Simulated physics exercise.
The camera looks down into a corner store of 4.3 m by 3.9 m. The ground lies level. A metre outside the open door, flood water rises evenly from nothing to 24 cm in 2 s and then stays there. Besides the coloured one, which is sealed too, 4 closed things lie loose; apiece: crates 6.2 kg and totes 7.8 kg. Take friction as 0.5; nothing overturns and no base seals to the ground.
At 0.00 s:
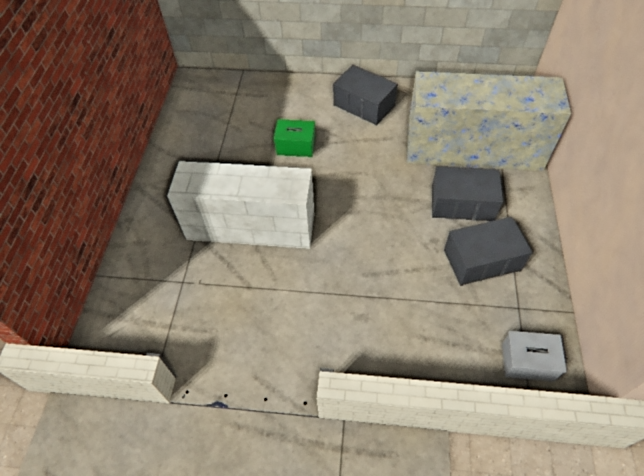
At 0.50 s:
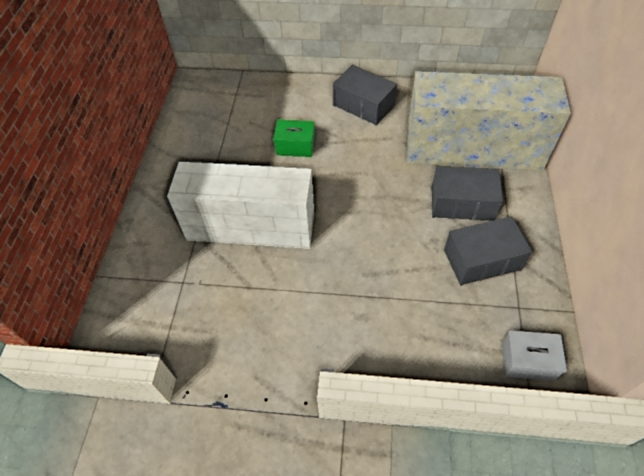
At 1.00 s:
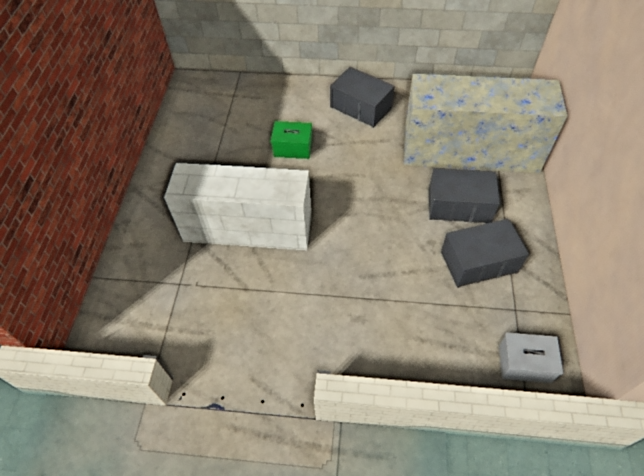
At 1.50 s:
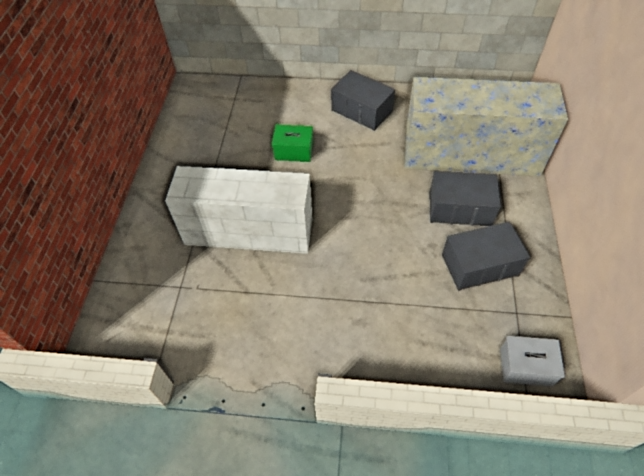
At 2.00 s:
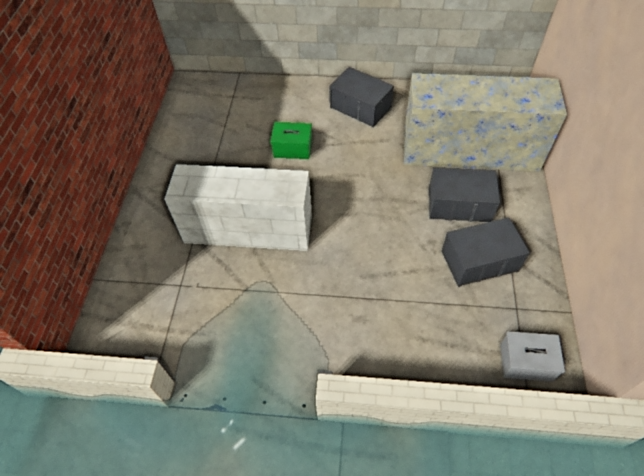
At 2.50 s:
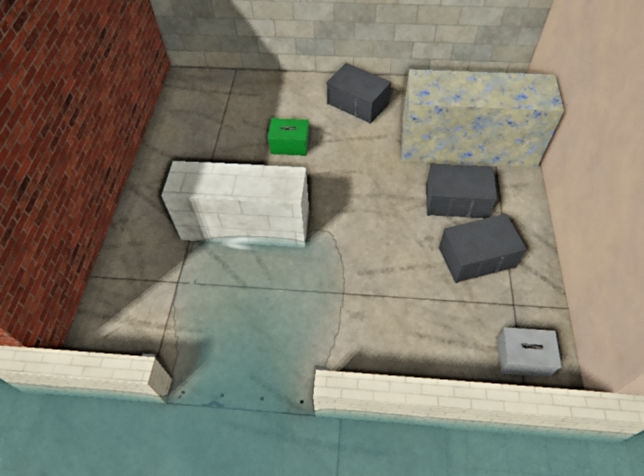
Teal water spreads over the ground outside a walled corner room, seen from high in front, with red brick at left. A green box sits behind a white block, three dark grey boxes lie around a blue-speckled block, and a light grey one sits front right. The water enters the gap in a pointed tongue, then widens to the white block, while the boxes stay put and the view jitters slightly.
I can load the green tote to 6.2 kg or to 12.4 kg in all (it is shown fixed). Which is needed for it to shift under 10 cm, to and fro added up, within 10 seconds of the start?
For it, only the higher weight holds it.
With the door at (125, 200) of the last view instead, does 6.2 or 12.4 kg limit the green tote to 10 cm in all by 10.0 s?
Then neither load is enough.
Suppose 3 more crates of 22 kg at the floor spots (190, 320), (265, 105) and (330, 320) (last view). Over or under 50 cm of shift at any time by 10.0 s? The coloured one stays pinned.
In that order: Over, less, over.
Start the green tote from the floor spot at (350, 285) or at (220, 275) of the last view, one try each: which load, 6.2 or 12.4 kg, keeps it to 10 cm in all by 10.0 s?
In that order: Neither holds; neither is enough.
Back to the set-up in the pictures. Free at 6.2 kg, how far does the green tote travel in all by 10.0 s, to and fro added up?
Some 50 cm in all.
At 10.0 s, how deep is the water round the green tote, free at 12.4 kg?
About 5 cm.
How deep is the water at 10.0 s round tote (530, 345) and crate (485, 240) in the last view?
Roughly 11 and 8 cm.
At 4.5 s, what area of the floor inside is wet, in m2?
About 10.0 m2.
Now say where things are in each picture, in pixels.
The green tote at (295, 130) rests on the ground; 0.0 m2 under water; 0 of 5 have shifted, in the first frame.
The green tote at (294, 130) rests on the ground; water covers 0.0 m2; 0 of 5 have shifted, in the second frame.
The green tote at (292, 132) rests on the ground; 0.0 m2 under water; 0 of 5 have shifted, in the third frame.
The green tote at (293, 135) rests on the ground; 0.0 m2 under water; 0 of 5 have shifted, in the fourth frame.
The green tote at (291, 132) rests on the ground; 0.8 m2 under water; 0 of 5 have shifted, in the fifth frame.
The green tote at (289, 129) rests on the ground; 1.9 m2 under water; 0 of 5 have shifted, in the sixth frame.
After 3.5 s the green tote would be 0 cm from its start with 6.2 kg and 0 cm from its start with 12.4 kg; 0 cm of water round it then.
After 4.5 s the green tote would be 0 cm from its start with 6.2 kg and 0 cm from its start with 12.4 kg; 0 cm of water round it then.
After 7.0 s the green tote would be 0 cm from its start with 6.2 kg and 0 cm from its start with 12.4 kg; 3 cm of water round it then.
After 10.0 s the green tote would be 53 cm from its start with 6.2 kg and 0 cm from its start with 12.4 kg; 5 cm of water round it then.
